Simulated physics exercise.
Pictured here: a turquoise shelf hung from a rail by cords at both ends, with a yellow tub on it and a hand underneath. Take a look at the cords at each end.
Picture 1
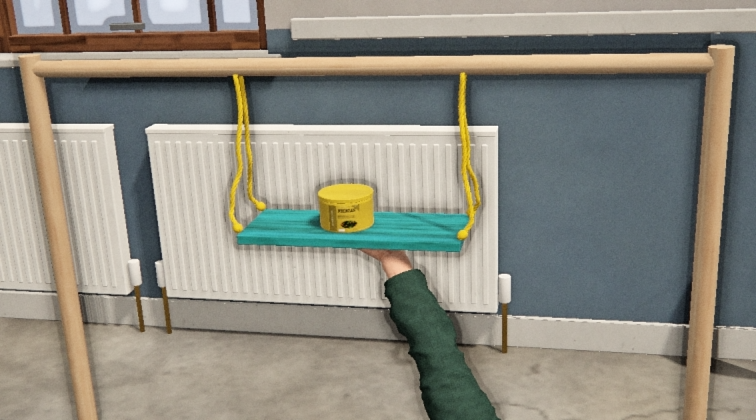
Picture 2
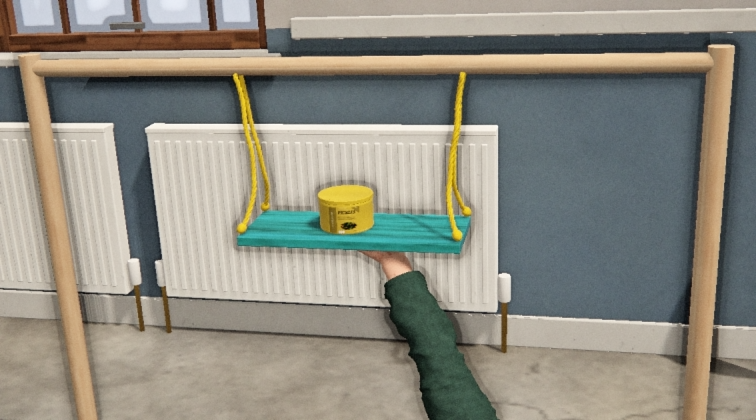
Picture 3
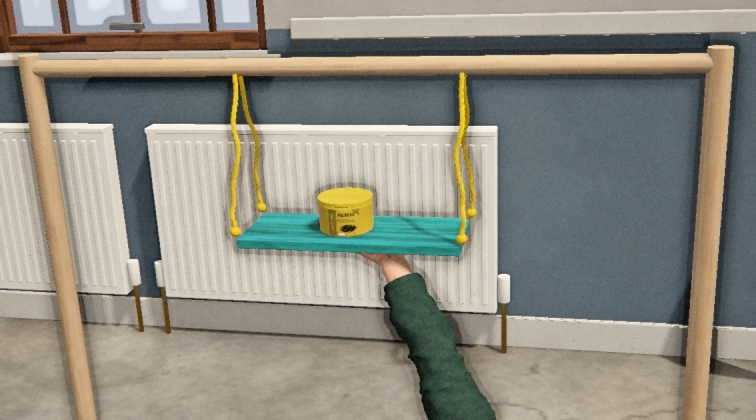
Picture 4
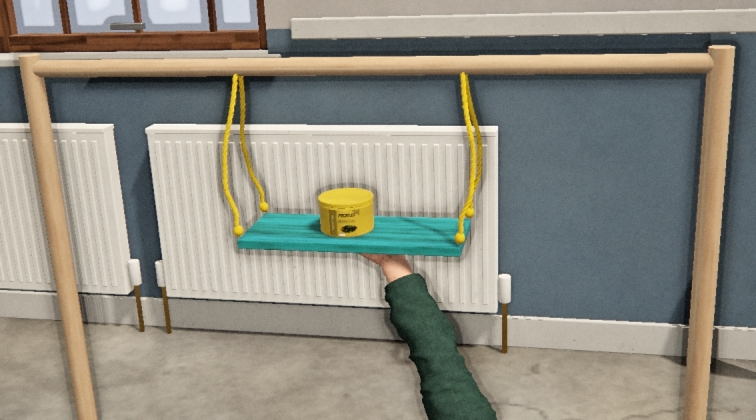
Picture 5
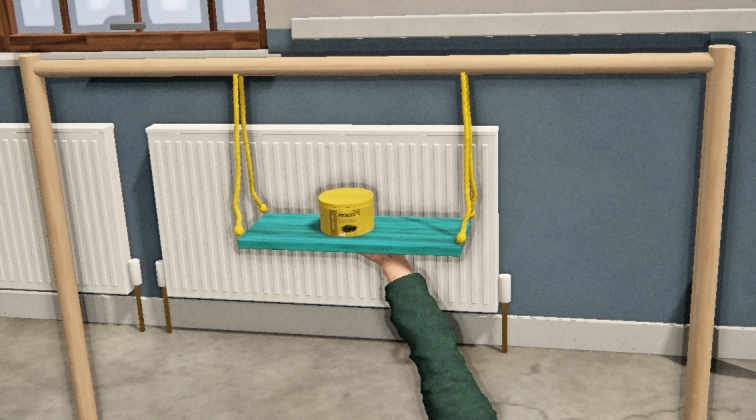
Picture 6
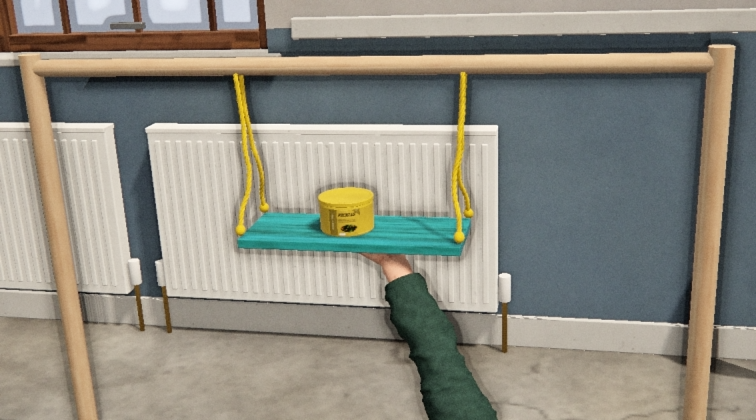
Yellow cords at both ends of a turquoise shelf sway and bend slightly, then hang almost straight, while a hand in a green sleeve stays beneath the shelf and the yellow tub on it barely moves.
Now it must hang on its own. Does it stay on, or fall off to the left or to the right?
It stays on.
Then, 0.28 s past the final frame, board level; tub on the board near (347, 214).
When it is over, board level; tub on the board near (346, 215). The yellow tub keeps its place.
